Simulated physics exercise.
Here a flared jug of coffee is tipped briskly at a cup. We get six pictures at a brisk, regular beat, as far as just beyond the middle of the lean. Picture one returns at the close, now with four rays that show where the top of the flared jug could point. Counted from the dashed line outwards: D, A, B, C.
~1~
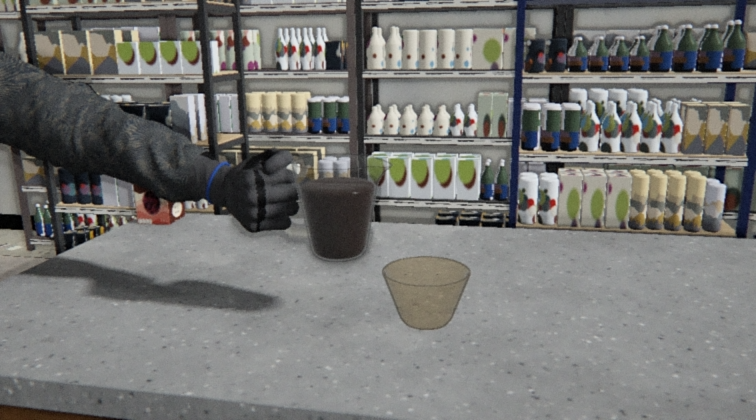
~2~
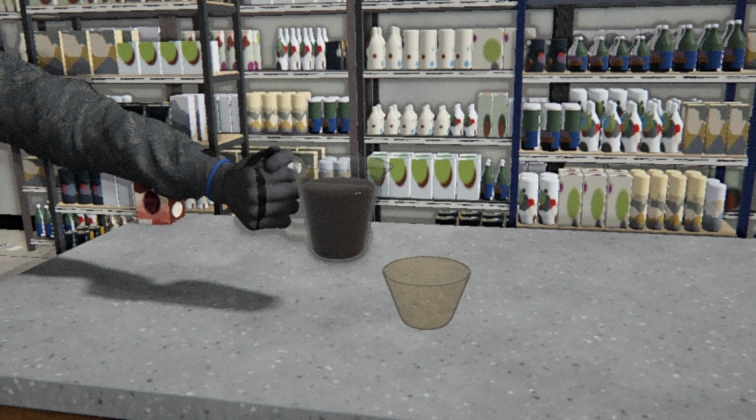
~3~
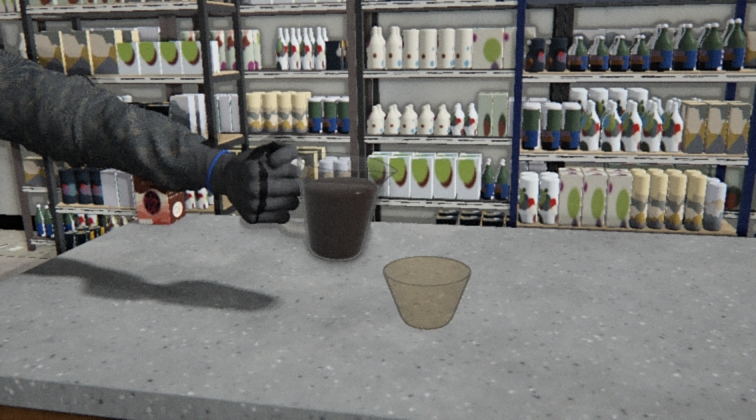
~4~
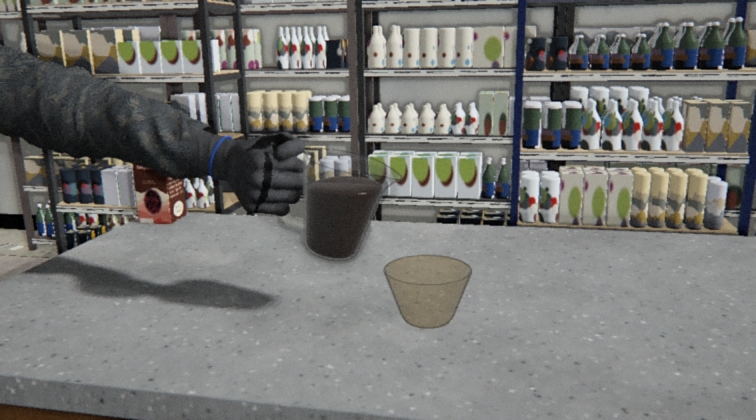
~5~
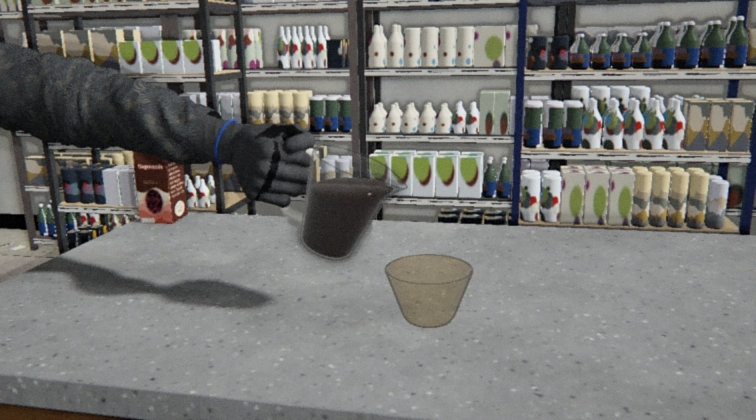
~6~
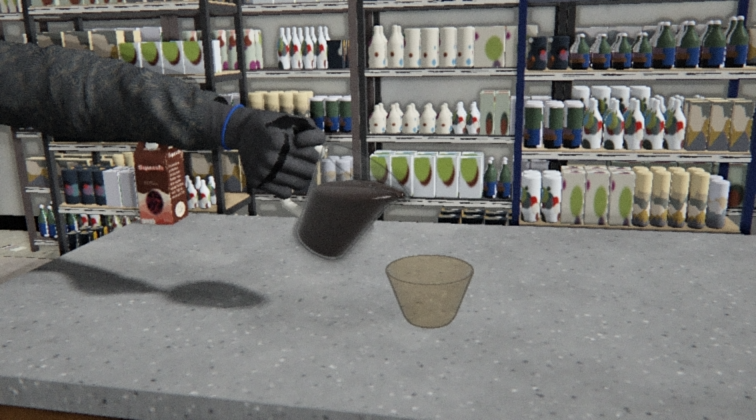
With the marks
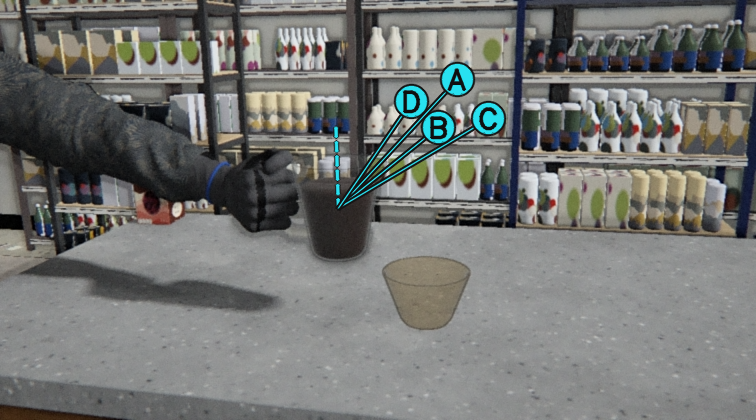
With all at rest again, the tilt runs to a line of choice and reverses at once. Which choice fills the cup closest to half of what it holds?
Choose C.
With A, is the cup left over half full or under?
Under.
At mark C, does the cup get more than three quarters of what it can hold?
No.
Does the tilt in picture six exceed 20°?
Yes, it does.
In cyan, A at (445, 92); B at (425, 138); C at (473, 127); D at (401, 115).
With A, the cup ends with about 22 % of what it can hold.
With B, the cup ends with about 35 % of what it can hold.
With C, the cup ends with about 52 % of what it can hold; 3 % of the coffee is spilt.
With D, the cup ends with about 9 % of what it can hold.
